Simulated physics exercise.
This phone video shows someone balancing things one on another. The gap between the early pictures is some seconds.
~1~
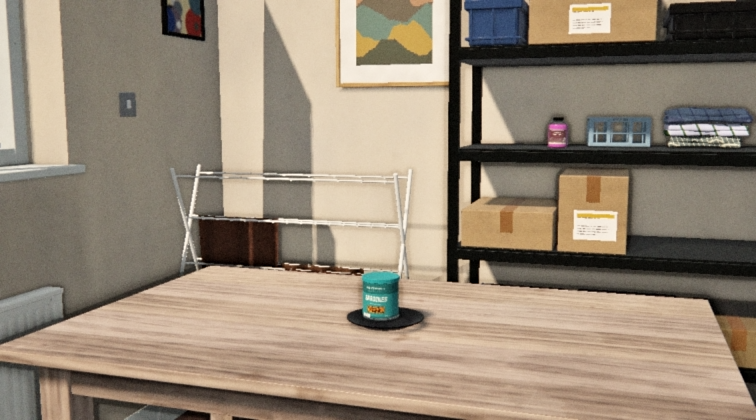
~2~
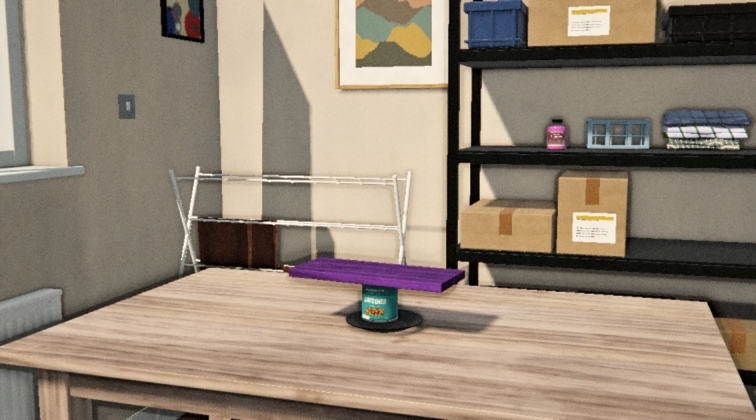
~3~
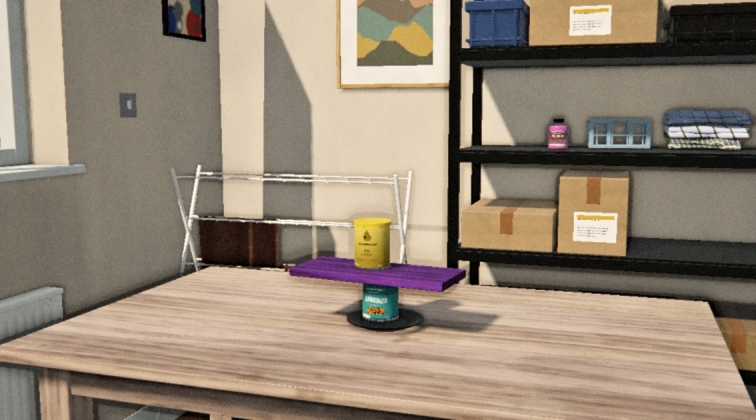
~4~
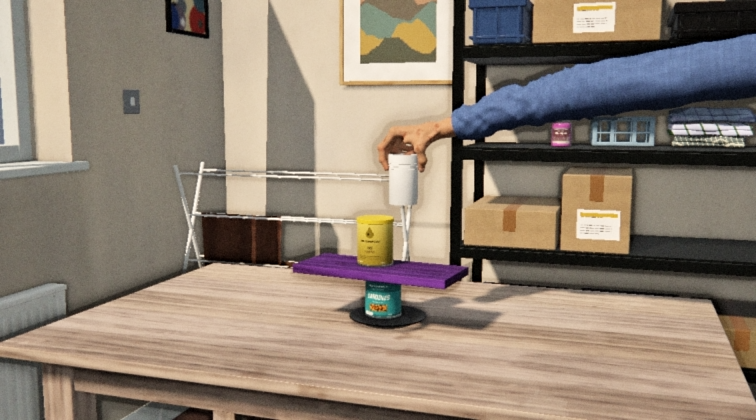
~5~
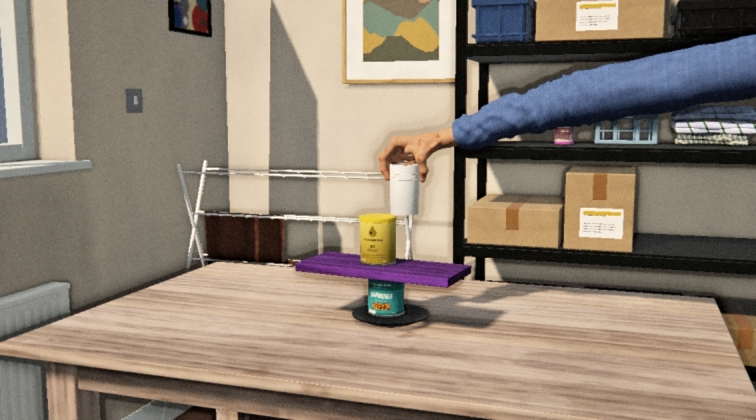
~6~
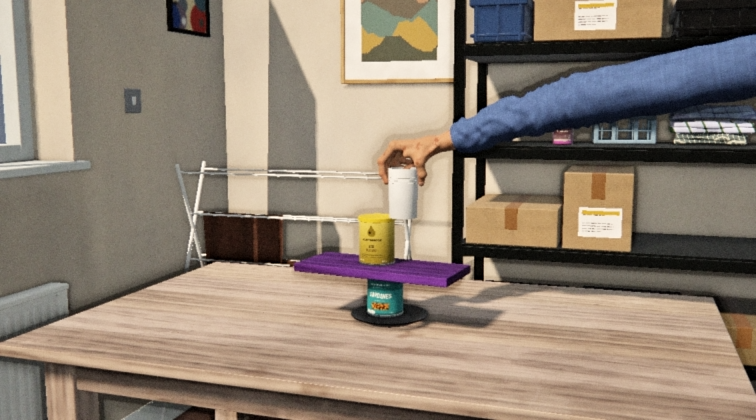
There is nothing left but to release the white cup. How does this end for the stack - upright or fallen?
Unsteady.
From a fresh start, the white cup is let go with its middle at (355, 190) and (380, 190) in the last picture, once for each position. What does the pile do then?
Topples over, then stays standing.
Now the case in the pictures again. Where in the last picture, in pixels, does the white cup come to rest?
It ends up close to (443, 252).
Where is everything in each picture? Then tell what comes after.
In the first picture, the last thing is not in view yet.
In the second picture, the last thing is not in view yet; purple board (376, 274).
In the third picture, the last thing is not in view yet; yellow pot (372, 244).
The fourth picture shows on its way; white cup (404, 179); purple board (380, 270).
The fifth picture shows on its way; white cup (405, 189); yellow pot (378, 239).
The sixth picture shows in place under the hand; white cup (403, 193); purple board (382, 268).
Then, 0.20 s after the last picture, white cup tipped 28° from how it was near (414, 201).
Then, 0.30 s after the last picture, white cup now fallen.
Then, 0.40 s after the last picture, things are still on the move.
Then, 1.70 s after the last picture, nothing new.
At rest, fallen, white cup; the other 4 in place. Seen from the same camera at the end, white cup near (443, 252). The pile comes apart.
